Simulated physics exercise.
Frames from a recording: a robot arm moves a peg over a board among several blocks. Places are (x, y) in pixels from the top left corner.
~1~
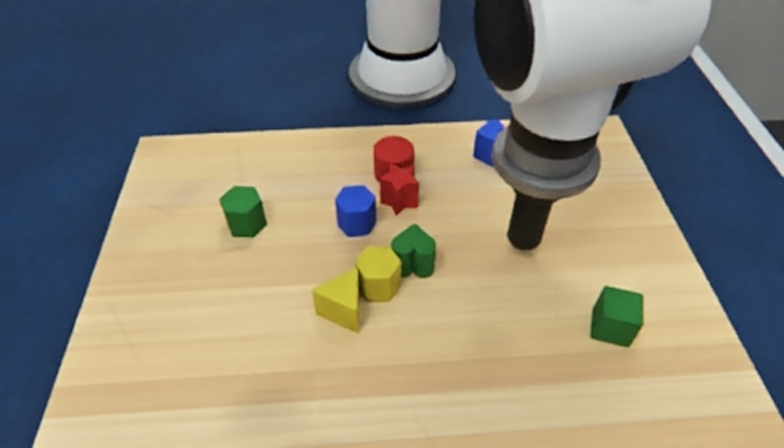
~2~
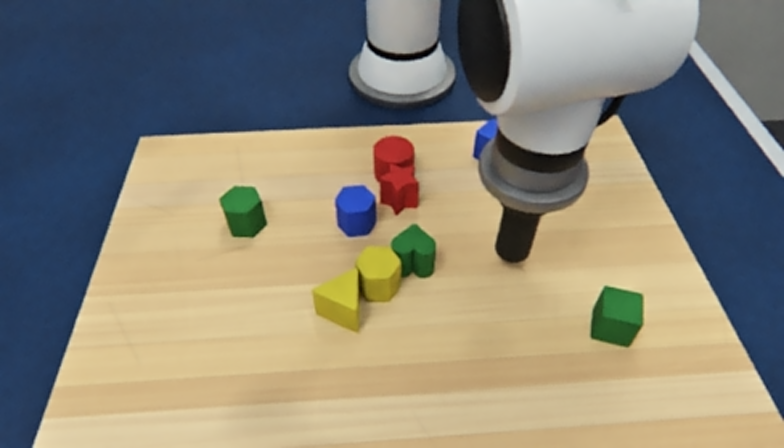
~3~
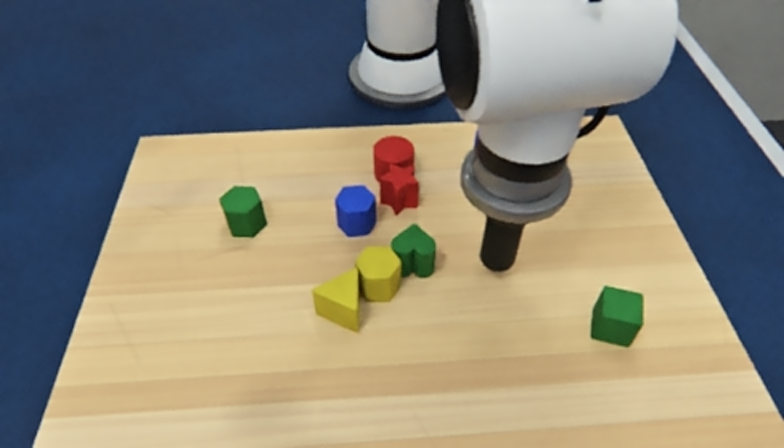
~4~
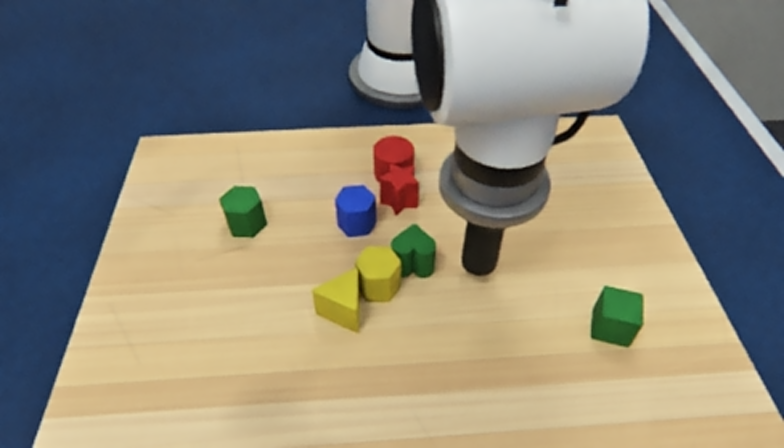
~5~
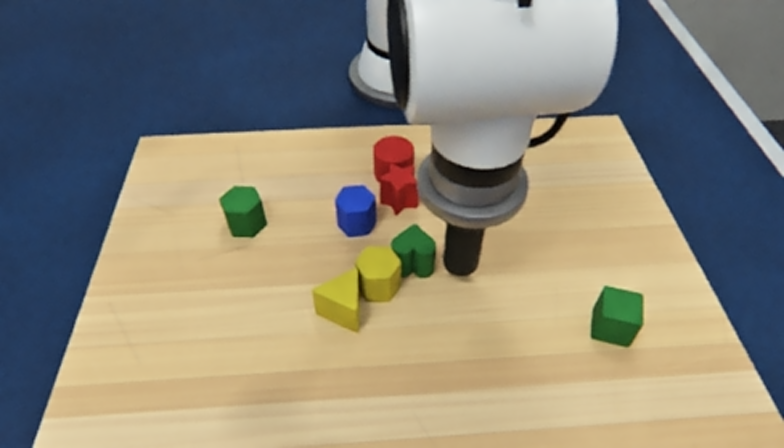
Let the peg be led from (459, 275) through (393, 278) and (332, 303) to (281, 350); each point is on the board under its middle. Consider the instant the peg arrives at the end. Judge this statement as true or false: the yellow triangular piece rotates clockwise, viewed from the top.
That is false.
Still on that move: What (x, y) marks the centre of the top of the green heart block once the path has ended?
Roughly at (373, 227).
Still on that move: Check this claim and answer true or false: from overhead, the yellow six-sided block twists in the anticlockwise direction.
False
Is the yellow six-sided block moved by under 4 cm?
No.
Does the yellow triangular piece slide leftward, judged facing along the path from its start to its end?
My answer is yes.
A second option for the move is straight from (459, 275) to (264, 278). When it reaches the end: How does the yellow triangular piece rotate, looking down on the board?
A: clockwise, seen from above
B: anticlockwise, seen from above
I'll go with B - anticlockwise, seen from above.
What follows on the original path. One third of the way, peg at (392, 266); yellow triangular piece at (331, 295), turned 30° anticlockwise; yellow six-sided block at (351, 262), turned 15° anticlockwise; green heart block at (376, 227), turned 75° clockwise.
Two thirds of the way, peg at (330, 291); yellow triangular piece at (311, 308), turned 80° anticlockwise; yellow six-sided block at (290, 270), turned 30° clockwise; green heart block at (373, 227), turned 85° clockwise.
At the end, peg at (278, 338); yellow triangular piece at (275, 362), turned 100° anticlockwise; blue six-sided block not moved; yellow six-sided block at (279, 274), turned 65° clockwise; green heart block at (373, 227), turned 85° clockwise.
